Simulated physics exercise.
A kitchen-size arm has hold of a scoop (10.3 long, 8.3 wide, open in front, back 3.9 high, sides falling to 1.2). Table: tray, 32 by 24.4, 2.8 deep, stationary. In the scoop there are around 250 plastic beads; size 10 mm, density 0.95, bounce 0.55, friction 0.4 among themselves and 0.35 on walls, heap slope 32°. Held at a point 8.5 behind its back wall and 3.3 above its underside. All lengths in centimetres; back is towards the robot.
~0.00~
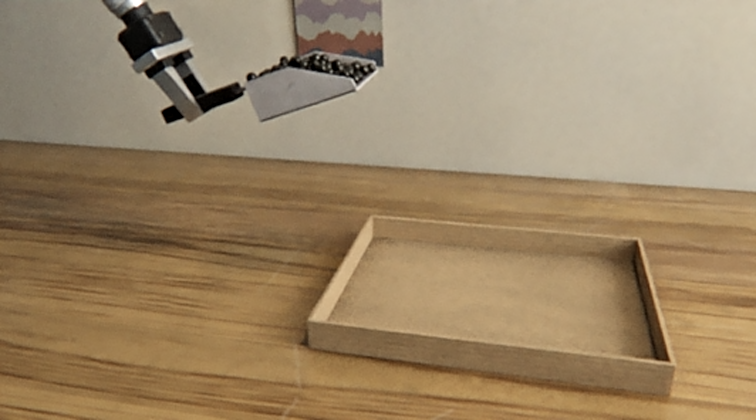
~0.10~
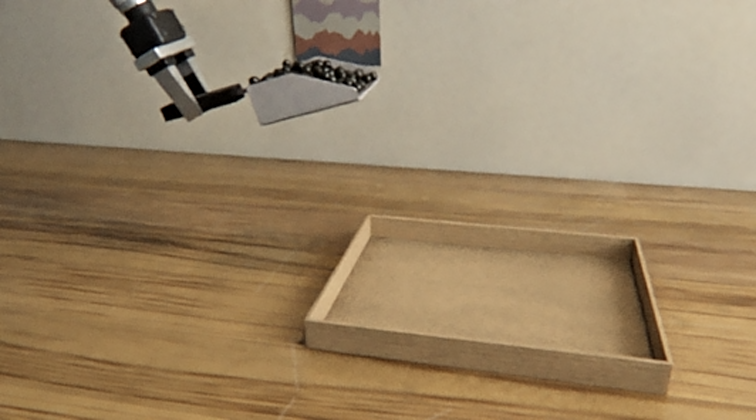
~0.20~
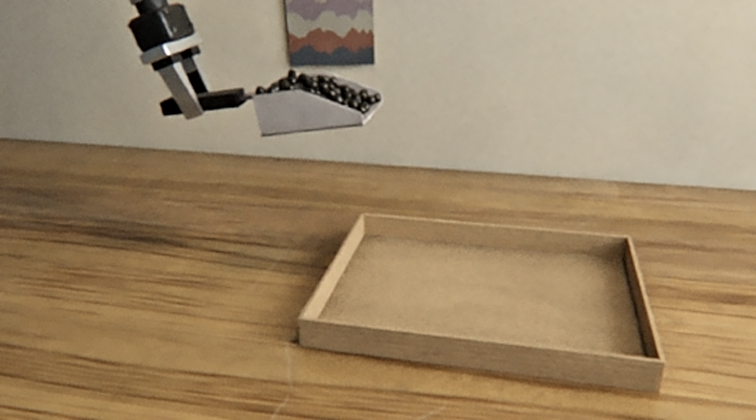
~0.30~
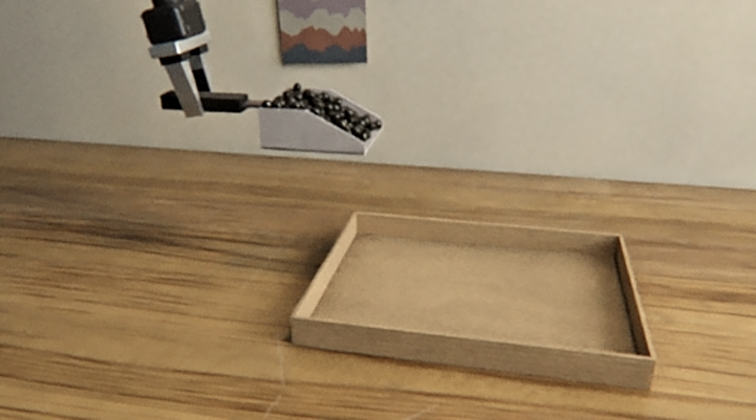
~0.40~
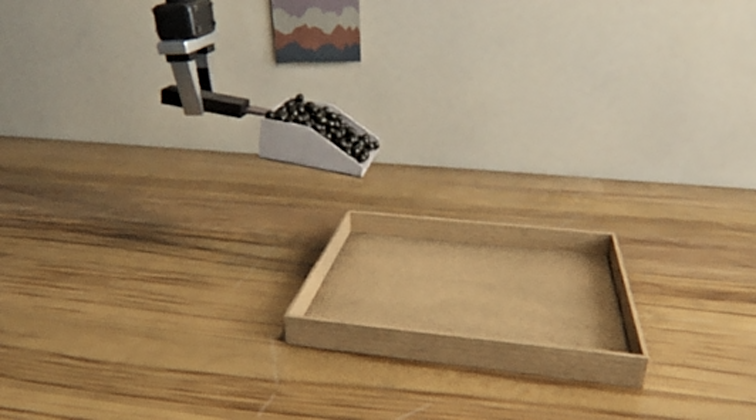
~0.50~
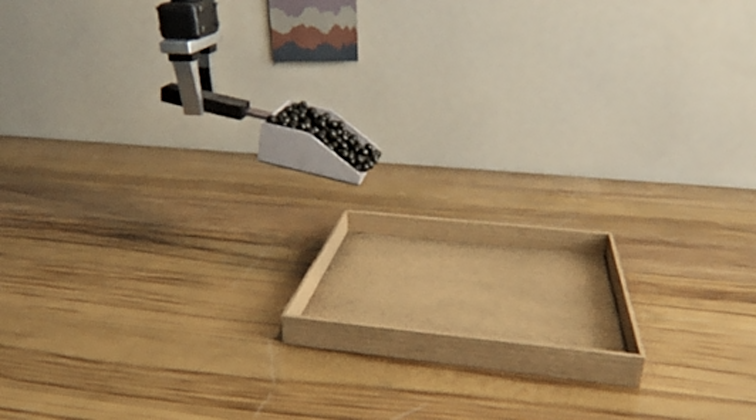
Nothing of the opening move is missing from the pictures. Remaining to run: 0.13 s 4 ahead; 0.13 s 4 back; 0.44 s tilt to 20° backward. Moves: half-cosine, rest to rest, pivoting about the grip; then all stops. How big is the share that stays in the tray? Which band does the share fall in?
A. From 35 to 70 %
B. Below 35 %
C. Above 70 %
Option C: Above 70 %.
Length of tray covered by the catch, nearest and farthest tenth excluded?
Length: Close to 22 cm.
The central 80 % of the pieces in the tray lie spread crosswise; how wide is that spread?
Width of central eight tenths: Approx. 18 cm.
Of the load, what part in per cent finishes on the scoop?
Around 20 in a hundred.
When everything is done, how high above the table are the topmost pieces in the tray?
When it all comes to rest, you'd measure around 1.5 cm up from the table.
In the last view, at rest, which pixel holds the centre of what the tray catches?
Around (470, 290) in the last view.
By 0.78 s, tilted 10° forward, highest piece 16 above the table; 70 on the scoop, 67 in the tray, 114 in flight or on a rim.
By 1.06 s, tilted 13° backward, highest piece 22 above the table; 199 in the tray, 49 on the scoop, 3 in flight or on a rim.
By 1.40 s, tilted 20° backward, highest piece 23 above the table; 202 in the tray, 49 on the scoop.
By 2.45 s, tilted 20° backward, highest piece 23 above the table; 202 in the tray, 49 on the scoop.
Final count, 202 in the tray, 49 on the scoop. That is 80 % in the tray.
